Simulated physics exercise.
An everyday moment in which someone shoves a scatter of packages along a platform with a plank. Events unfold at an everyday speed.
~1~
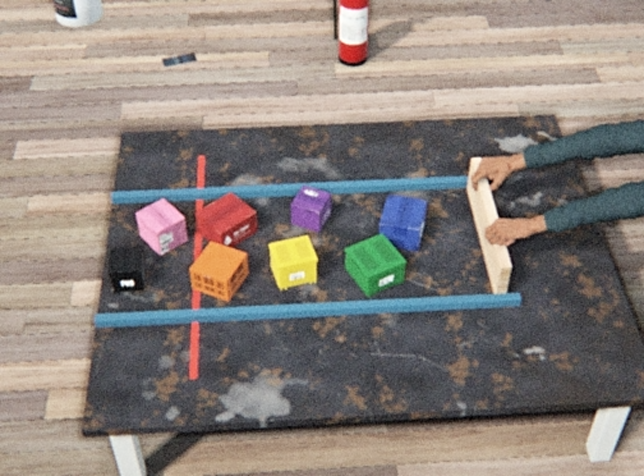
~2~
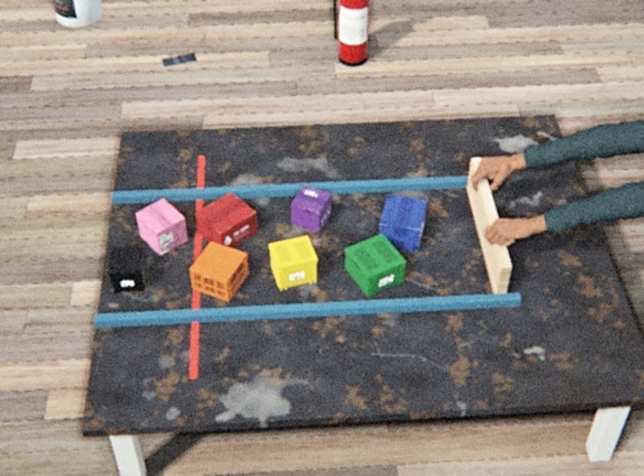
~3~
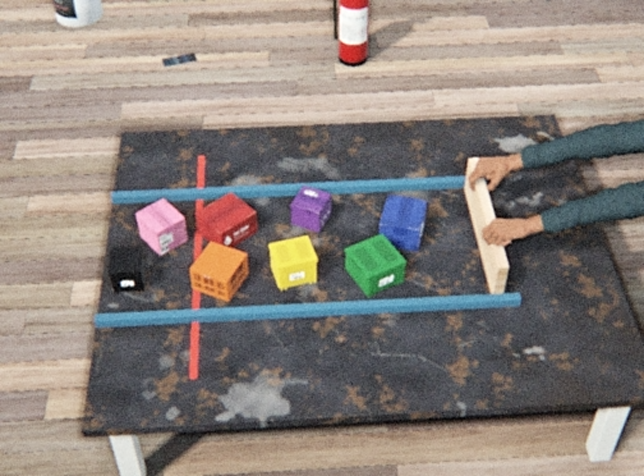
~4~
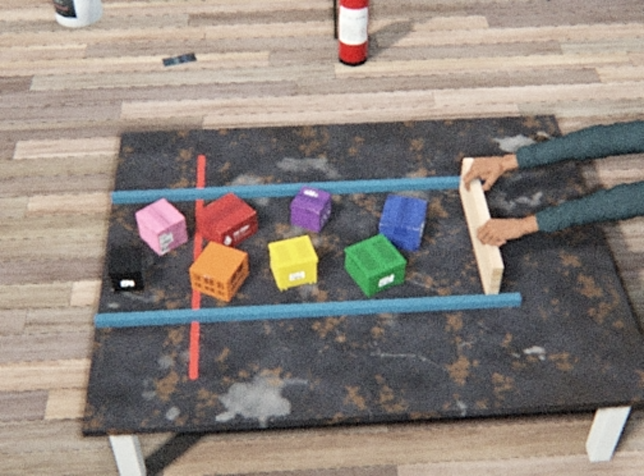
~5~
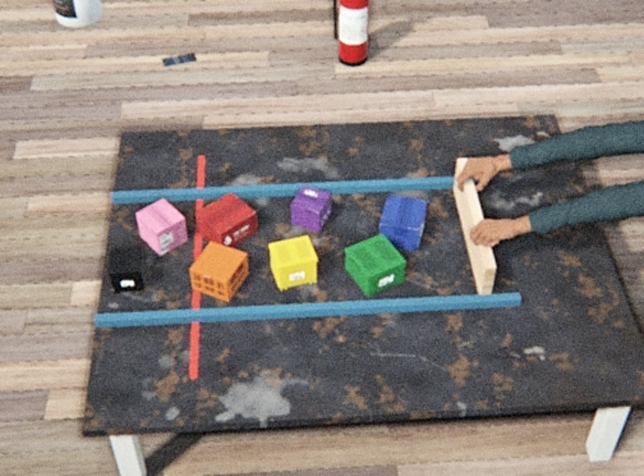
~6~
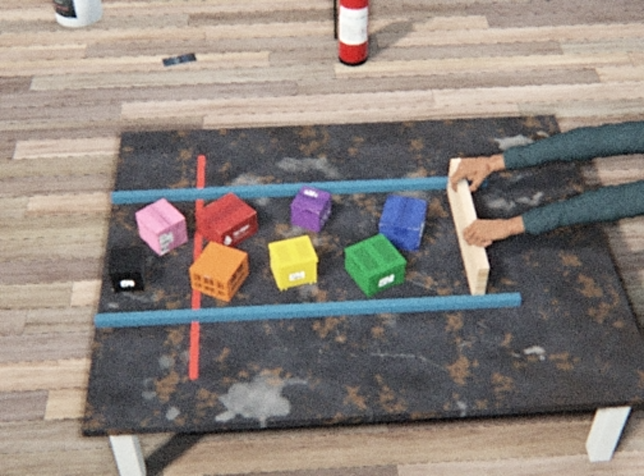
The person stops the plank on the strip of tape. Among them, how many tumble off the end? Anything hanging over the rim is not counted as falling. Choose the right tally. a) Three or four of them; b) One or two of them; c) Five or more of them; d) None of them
a, three or four of them.
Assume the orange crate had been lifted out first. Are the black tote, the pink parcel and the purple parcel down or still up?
In that case the black tote winds up down, the pink parcel winds up down, and the purple parcel stays where it is.
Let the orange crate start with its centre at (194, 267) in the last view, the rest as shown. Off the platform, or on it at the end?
Result: The orange crate ends up off.
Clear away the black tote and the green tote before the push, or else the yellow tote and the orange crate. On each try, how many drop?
You'd get 1 in the first case and 1 in the second one.
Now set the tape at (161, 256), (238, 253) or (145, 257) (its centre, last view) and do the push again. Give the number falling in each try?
Tallies in the order asked: 5, 1, 5.
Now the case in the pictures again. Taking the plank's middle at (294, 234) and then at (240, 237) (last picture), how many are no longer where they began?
Moved so far: 6, later 8.
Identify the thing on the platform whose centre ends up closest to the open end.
Red parcel, foremost.
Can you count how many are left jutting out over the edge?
It would come to 1.
Soon after, none off yet; black tote at rest near (128, 271); pink parcel at rest near (162, 227); orange crate at rest near (220, 271).
At rest, the number that fall off is three or four; fallen, orange crate, pink parcel and black tote.
